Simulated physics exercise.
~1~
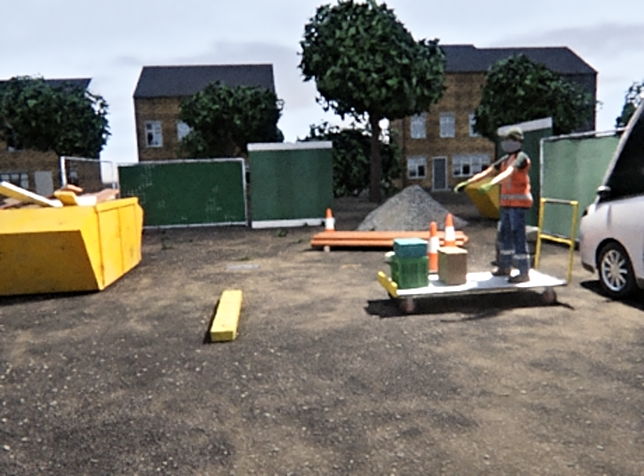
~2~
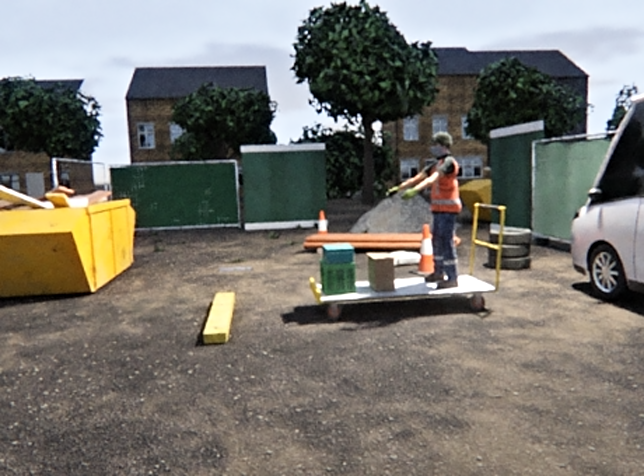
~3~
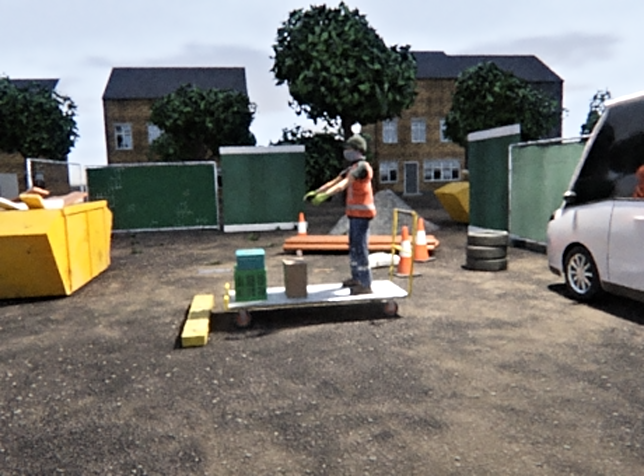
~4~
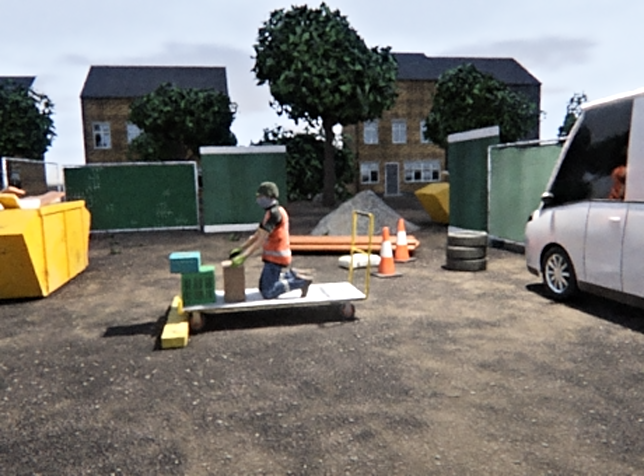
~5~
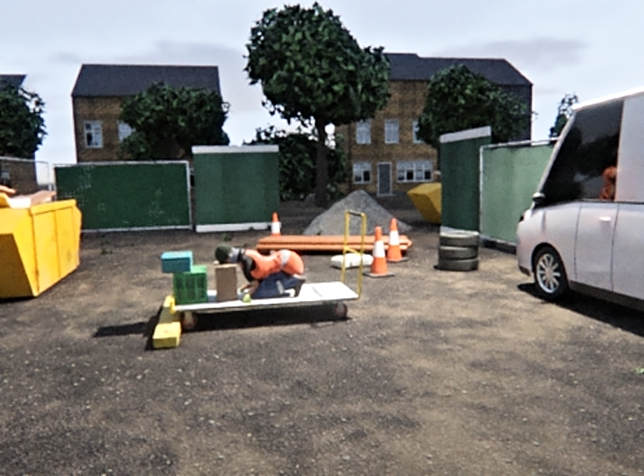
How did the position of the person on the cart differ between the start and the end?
At the start the person was standing upright on the cart over on the right side of the view. By the end they were further left and slumped low on the deck behind the boxes.
